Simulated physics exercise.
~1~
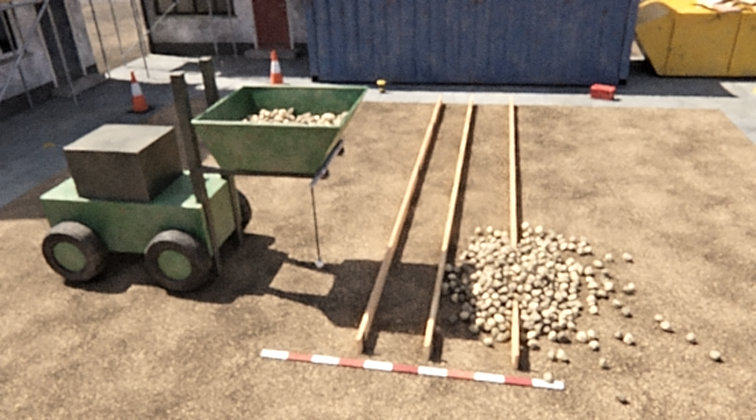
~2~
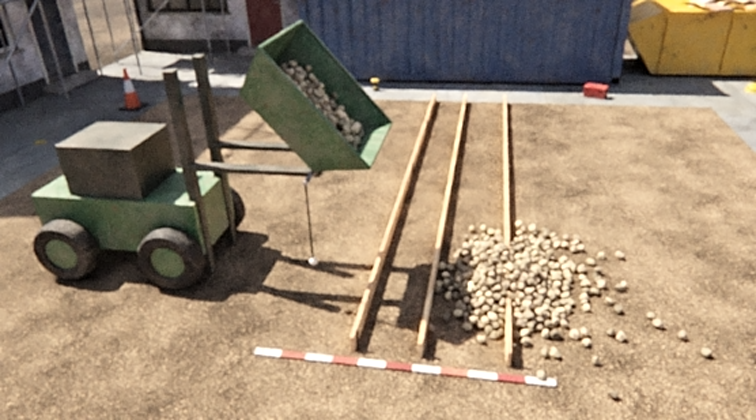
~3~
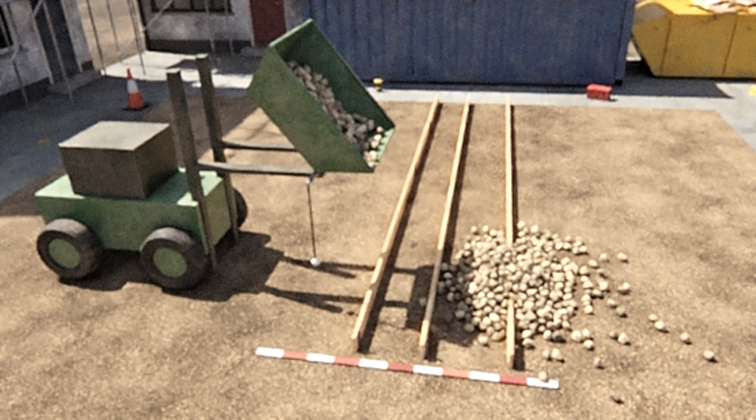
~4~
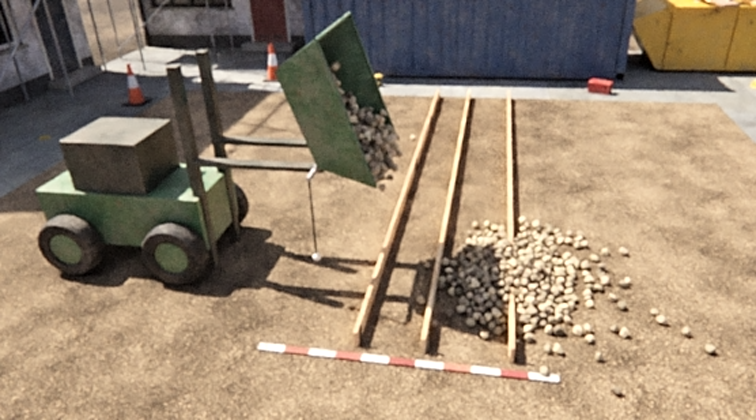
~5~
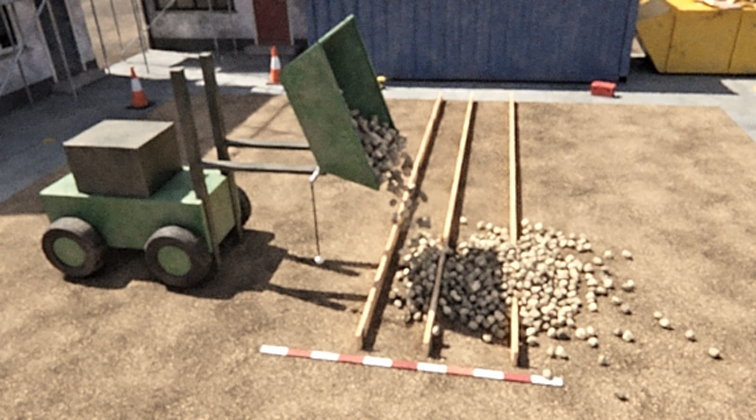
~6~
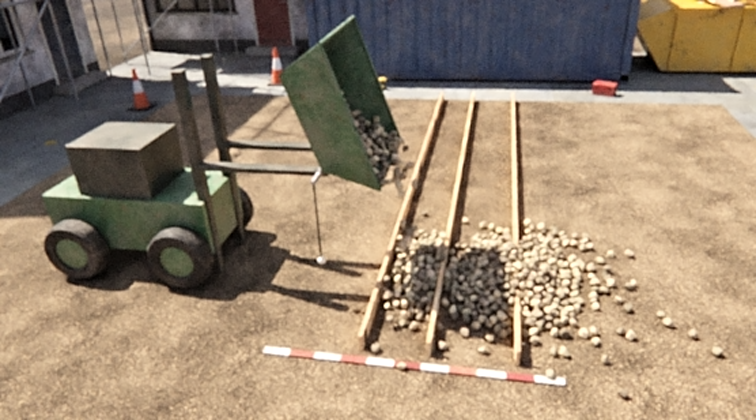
Green skip on a forklift-like vehicle tipping right in two stages, spilling some stones between boards beside an earlier heap, others staying inside.
